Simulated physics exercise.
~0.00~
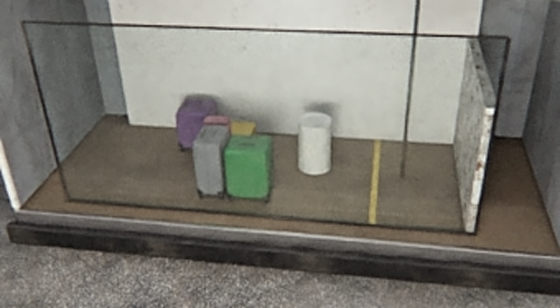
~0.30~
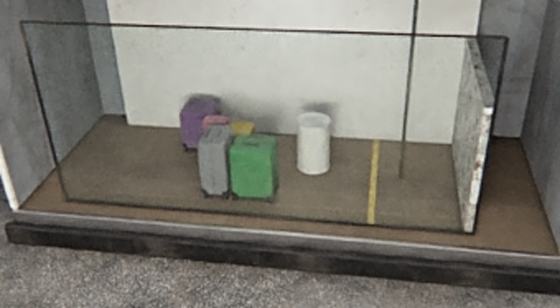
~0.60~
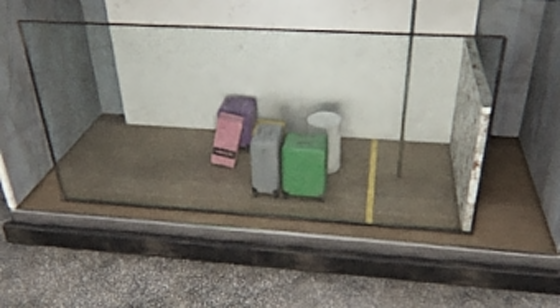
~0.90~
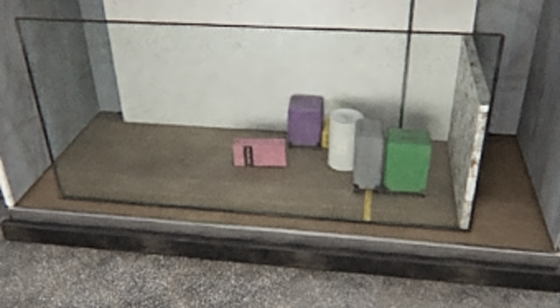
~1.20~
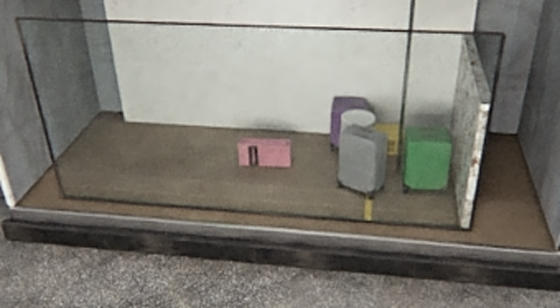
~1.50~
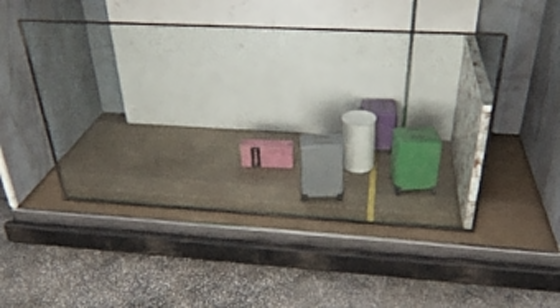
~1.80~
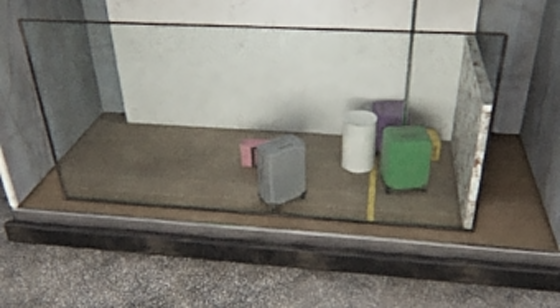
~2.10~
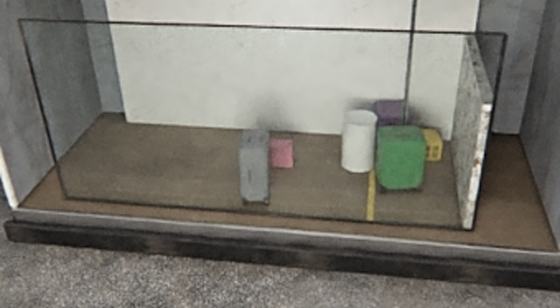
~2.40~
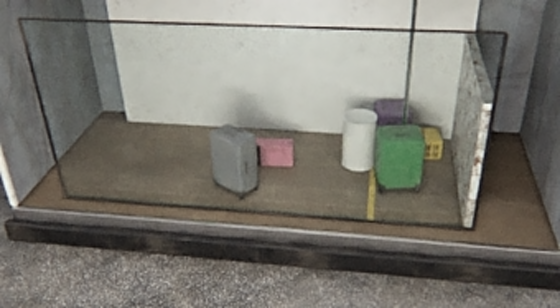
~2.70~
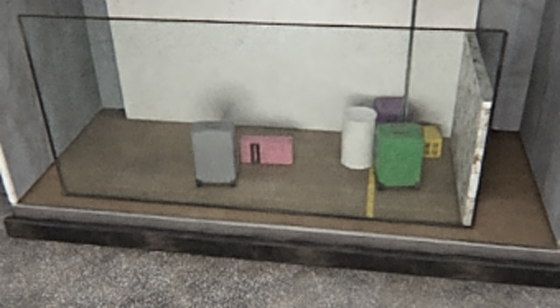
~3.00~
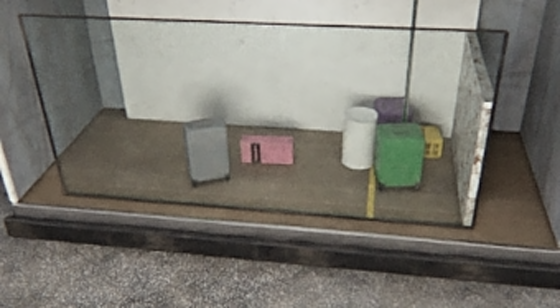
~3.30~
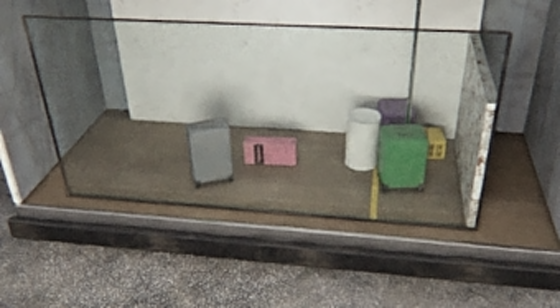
A shallow, glass-fronted bay with a brown floor, pale back wall, thin dark pole and yellow line is seen from slightly above in a gently swaying view. Purple, grey and green cases cluster left of centre with a pink box and yellow crate, while a white drum stands nearer the line. The load slides right, and the pink box topples onto its side. The purple and green cases and yellow crate cross the line, while the drum stops short. The green case edges back slightly as the grey one rolls far left, turning, and settles left of the fallen pink box.
